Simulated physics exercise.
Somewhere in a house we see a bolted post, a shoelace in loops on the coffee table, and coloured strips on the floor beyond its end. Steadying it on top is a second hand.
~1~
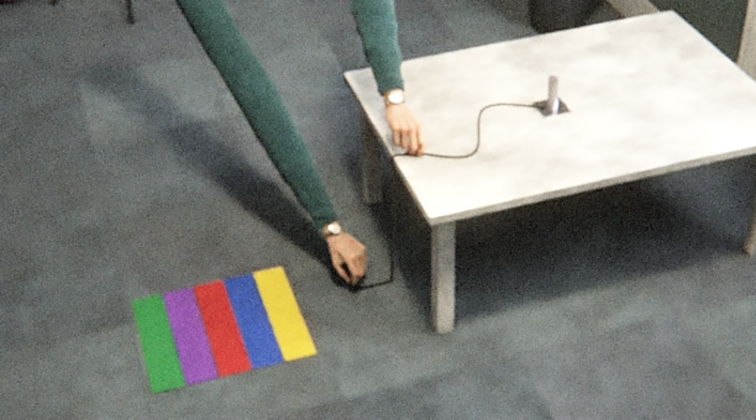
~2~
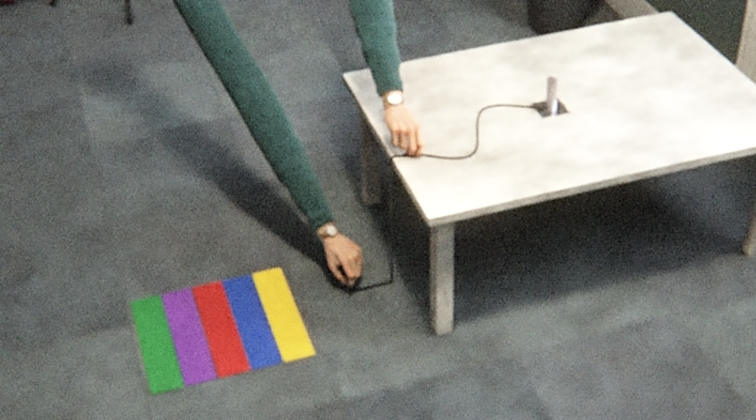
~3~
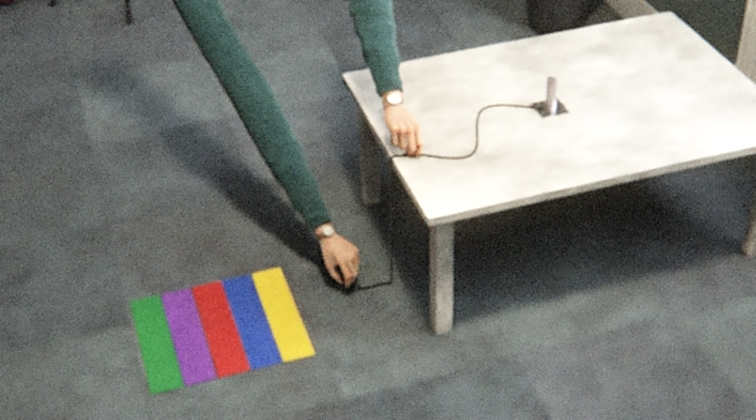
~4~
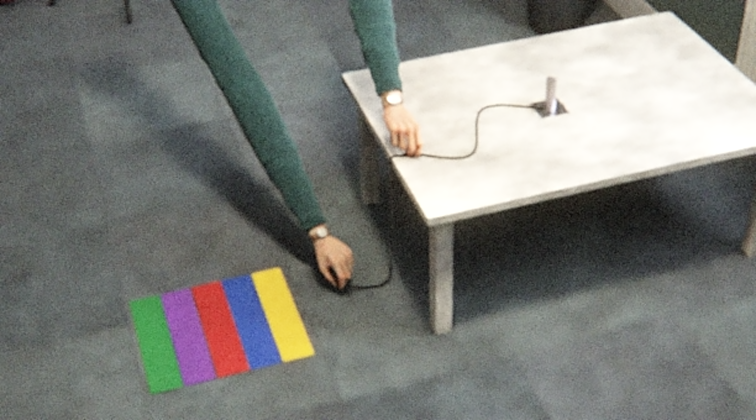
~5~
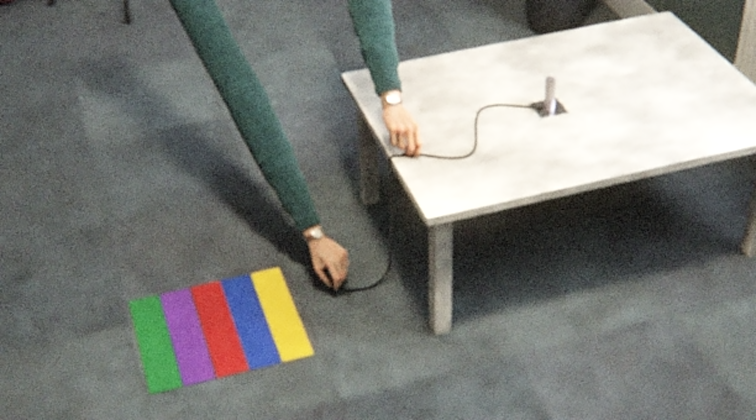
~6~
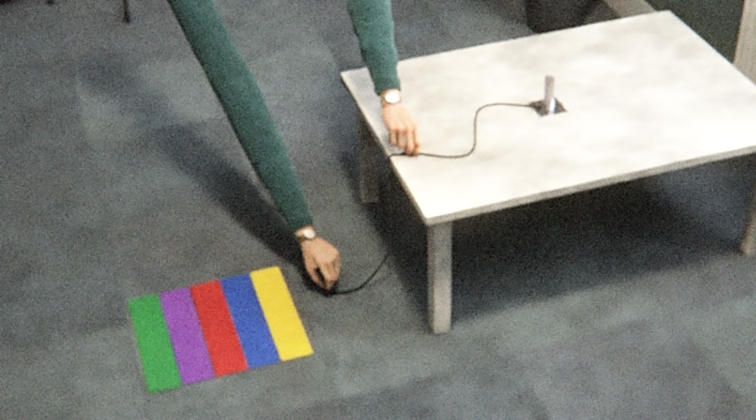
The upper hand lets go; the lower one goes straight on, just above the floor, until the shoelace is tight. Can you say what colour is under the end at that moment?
Yes, it is purple.
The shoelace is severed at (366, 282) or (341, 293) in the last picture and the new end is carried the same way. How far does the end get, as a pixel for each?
Pixel positions, in order: (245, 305), (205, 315).
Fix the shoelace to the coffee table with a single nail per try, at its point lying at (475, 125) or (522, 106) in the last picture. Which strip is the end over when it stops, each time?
Observed strip, first: Red; second: Purple.
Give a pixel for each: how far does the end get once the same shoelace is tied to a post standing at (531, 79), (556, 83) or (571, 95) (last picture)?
The three places are (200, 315), (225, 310) and (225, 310), in that order.
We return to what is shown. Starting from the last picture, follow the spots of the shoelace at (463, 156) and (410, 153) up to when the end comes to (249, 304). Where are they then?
(405, 148) and (388, 186), approximately.
Soon after, end near (249, 304); over blue.
Then, end near (207, 314); over red.
At full stretch, end near (182, 320); over purple. It gets as far as the purple strip.
